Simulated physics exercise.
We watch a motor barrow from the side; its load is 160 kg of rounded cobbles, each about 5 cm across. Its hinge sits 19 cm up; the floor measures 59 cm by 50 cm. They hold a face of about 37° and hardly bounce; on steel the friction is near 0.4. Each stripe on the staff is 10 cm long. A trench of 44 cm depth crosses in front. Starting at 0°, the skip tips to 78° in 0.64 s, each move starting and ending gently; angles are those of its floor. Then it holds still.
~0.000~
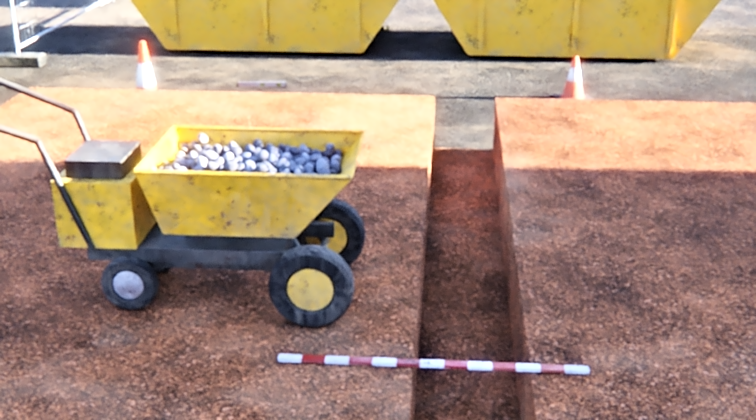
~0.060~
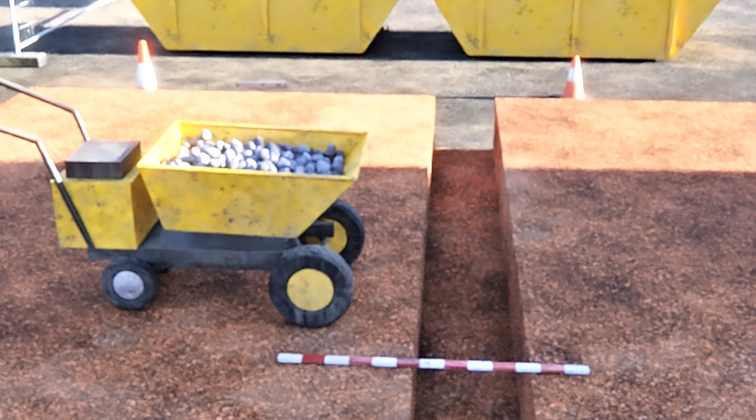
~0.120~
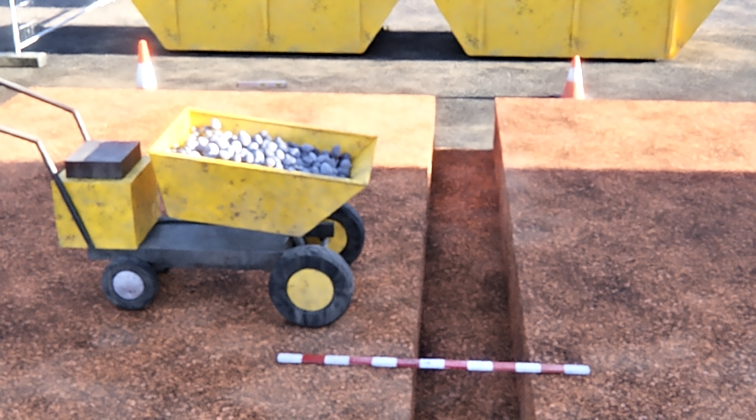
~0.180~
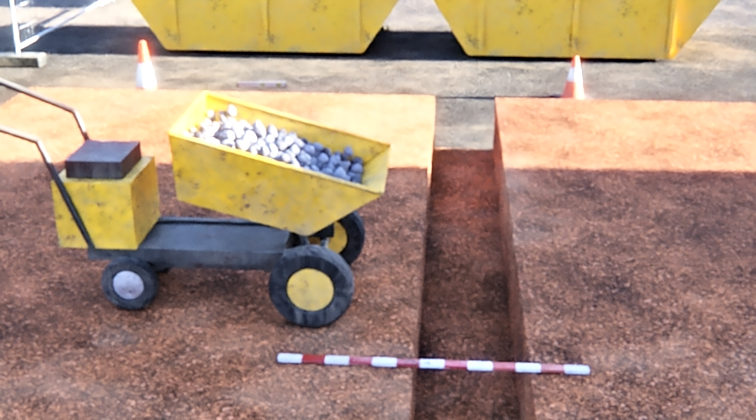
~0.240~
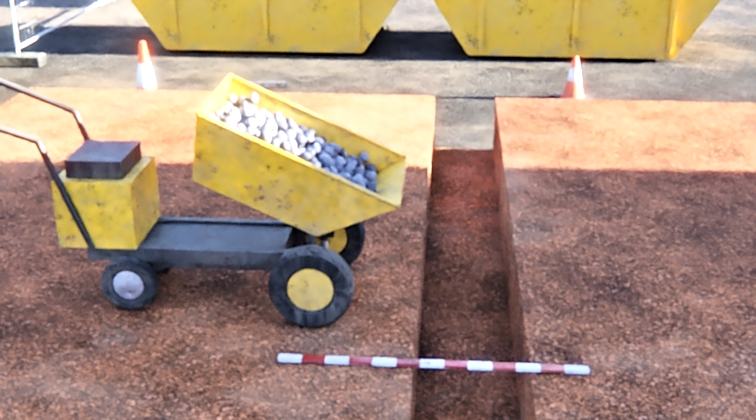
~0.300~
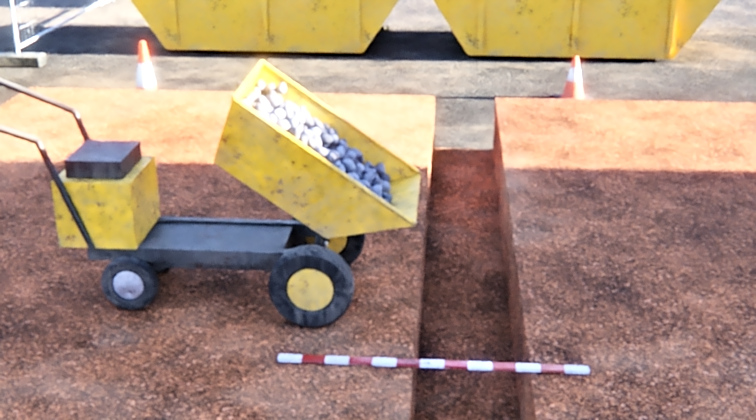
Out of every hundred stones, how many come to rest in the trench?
Roughly 84 per cent ends in the trench.
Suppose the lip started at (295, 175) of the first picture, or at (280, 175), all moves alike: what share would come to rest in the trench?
About 90 and 80 per cent.
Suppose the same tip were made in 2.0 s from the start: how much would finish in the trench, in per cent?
It would be near 100 per cent.
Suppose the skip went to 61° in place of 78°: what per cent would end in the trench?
In that case some 70 per cent.
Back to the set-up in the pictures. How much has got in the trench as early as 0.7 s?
About 45 per cent by then.
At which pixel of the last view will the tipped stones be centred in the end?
Their middle is at about (486, 368).
After 0.5 s the floor is at 66°; 100 % in the skip; the foremost stones are at (429, 244).
After 0.7 s the floor is at 78°; 52 % in the skip, 47 % in the trench; the foremost stones are at (523, 302).
After 1.1 s the floor is at 78°; 2 % in the skip, 82 % in the trench, 16 % past the trench; the foremost stones are at (710, 311).
After 3.0 s the floor is at 78°; 0 % in the skip, 84 % in the trench, 16 % past the trench; the foremost stones are past the picture's edge.
